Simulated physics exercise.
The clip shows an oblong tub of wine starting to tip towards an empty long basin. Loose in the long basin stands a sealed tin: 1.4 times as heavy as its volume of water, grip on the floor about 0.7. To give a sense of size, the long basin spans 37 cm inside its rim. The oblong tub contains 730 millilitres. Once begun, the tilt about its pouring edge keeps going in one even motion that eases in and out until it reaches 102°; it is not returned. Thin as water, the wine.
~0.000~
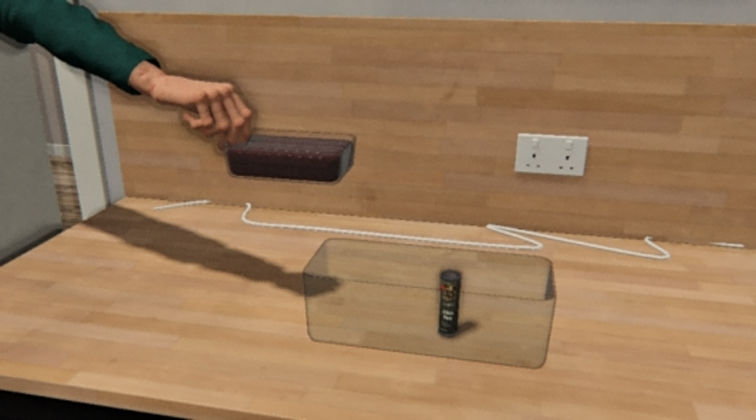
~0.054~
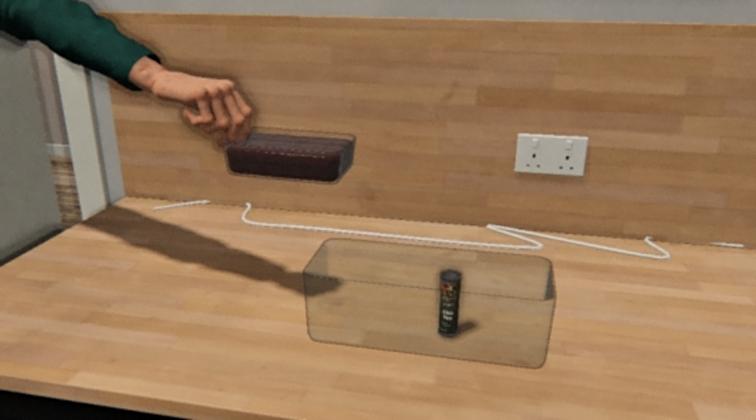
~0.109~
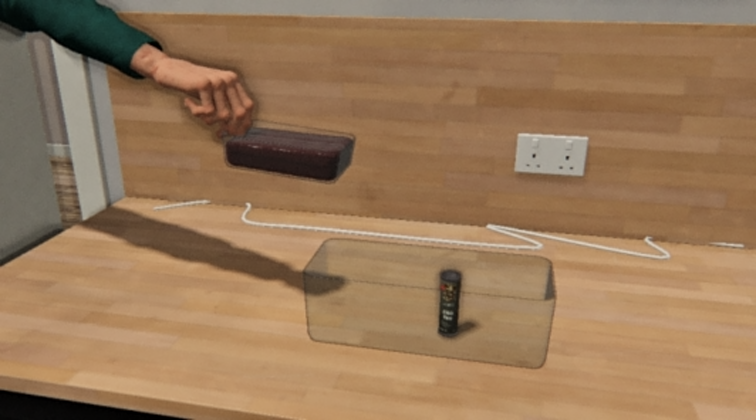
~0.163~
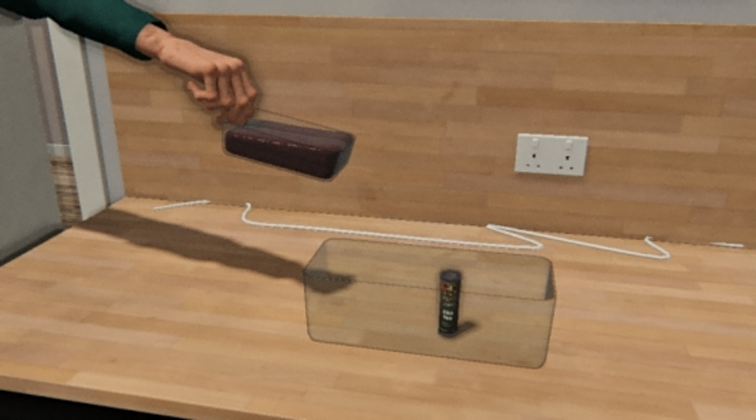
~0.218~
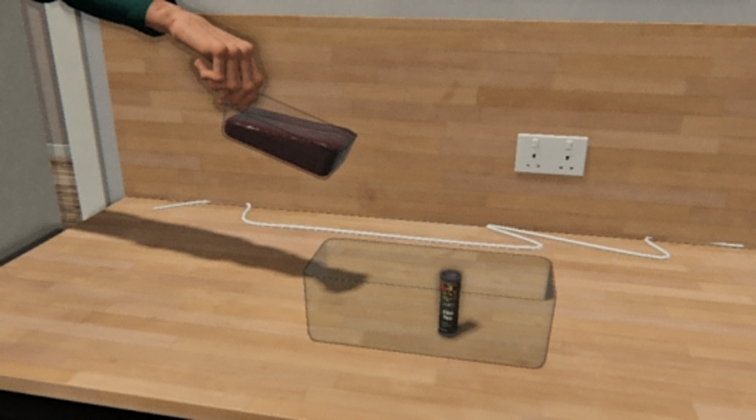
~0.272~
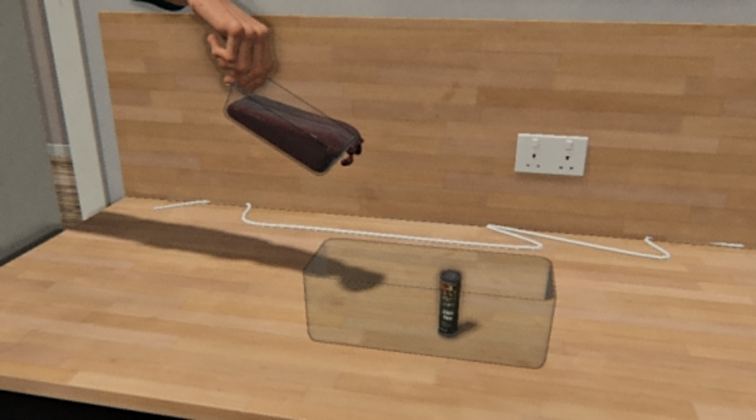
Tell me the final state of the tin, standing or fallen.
Watch, it's going to hold out.
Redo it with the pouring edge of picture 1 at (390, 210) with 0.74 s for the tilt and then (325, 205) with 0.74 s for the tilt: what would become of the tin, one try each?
The tin stays vertical the first time and stays vertical the second time.
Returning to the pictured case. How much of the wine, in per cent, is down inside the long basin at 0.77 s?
About 80 per cent.
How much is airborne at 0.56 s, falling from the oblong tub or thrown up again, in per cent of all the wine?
Roughly 76 %.
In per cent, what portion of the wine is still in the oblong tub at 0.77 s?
0 per cent or thereabouts.
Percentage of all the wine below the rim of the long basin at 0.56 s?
About 16 per cent.
After 0.56 s the tilt is 88° and 8 per cent is still to pour; the tin stands where it began.
After 0.77 s the tilt is 102° and 0 per cent is still to pour; the tin stands where it began.
After 1.00 s the tilt is 102° and 0 per cent is still to pour; the tin stands where it began.
After 1.24 s the tilt is 102° and 0 per cent is still to pour; the tin stands where it began.
In the end the tin stands where it began.
